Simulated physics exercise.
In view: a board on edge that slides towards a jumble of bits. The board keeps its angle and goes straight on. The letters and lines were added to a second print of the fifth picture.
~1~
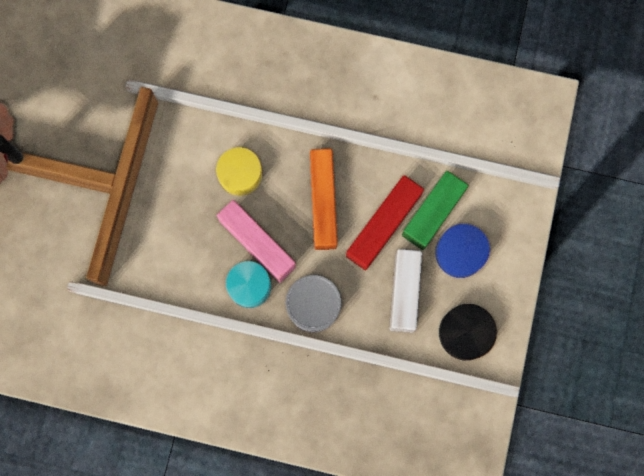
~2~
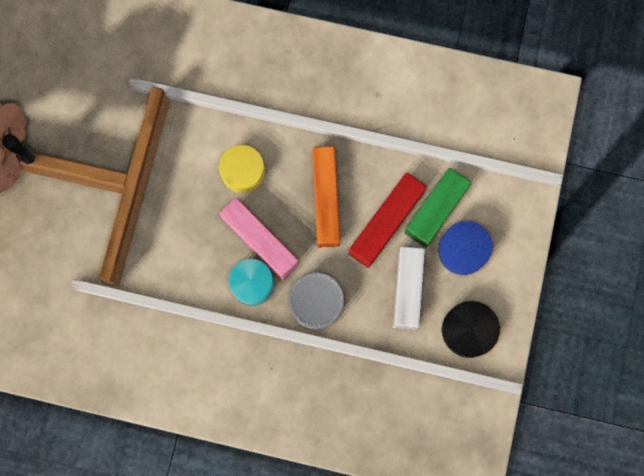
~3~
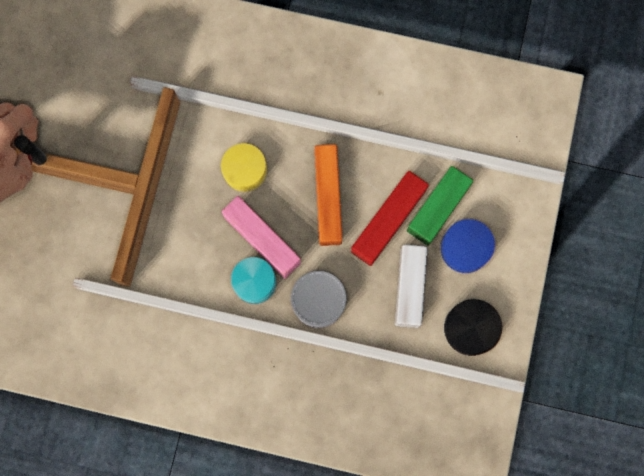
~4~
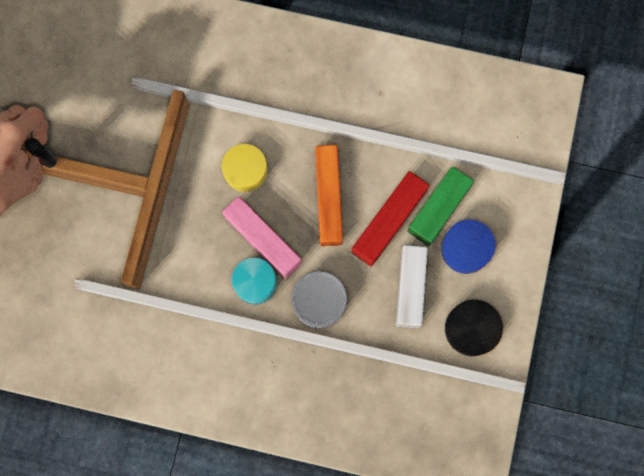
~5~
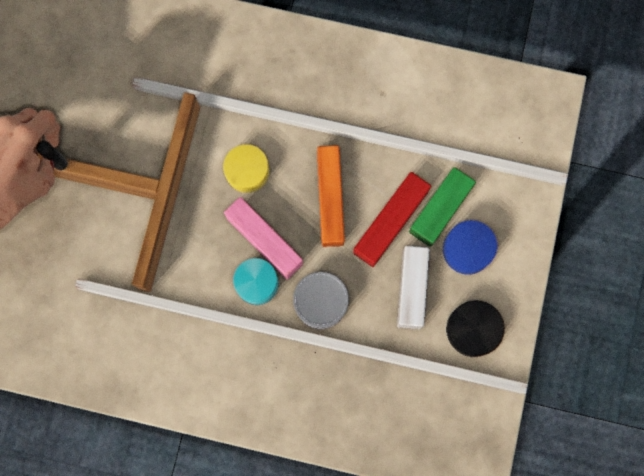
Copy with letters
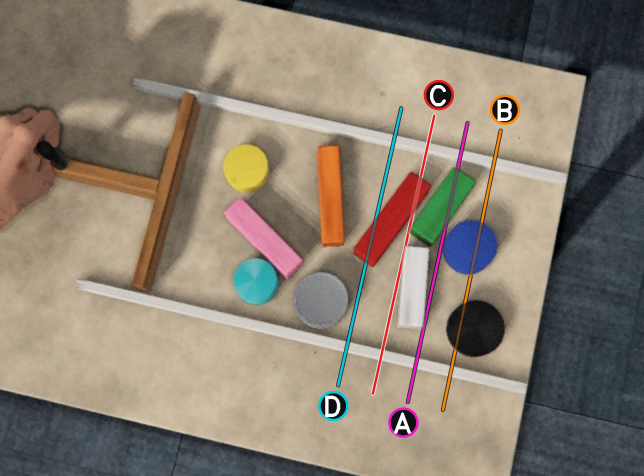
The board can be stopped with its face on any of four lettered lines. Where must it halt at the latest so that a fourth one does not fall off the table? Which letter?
Line A.
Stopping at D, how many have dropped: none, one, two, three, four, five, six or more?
The count is none.
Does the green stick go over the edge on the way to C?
By then, no.
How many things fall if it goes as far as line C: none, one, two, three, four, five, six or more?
By then, none.
On the marked copy, A at (438, 259); B at (473, 266); C at (404, 251); D at (371, 243).
Following A. Soon after the start, board (262, 210); grey tin (332, 310); turquoise tin (274, 286).
Later, board (361, 233); black tin (496, 332); blue tin (504, 259).
In the end, board (438, 250); blue tin over the edge; black tin over the edge; two fallen.
As for the rest, B drops five; C is within the limit but short; D is within the limit but short.
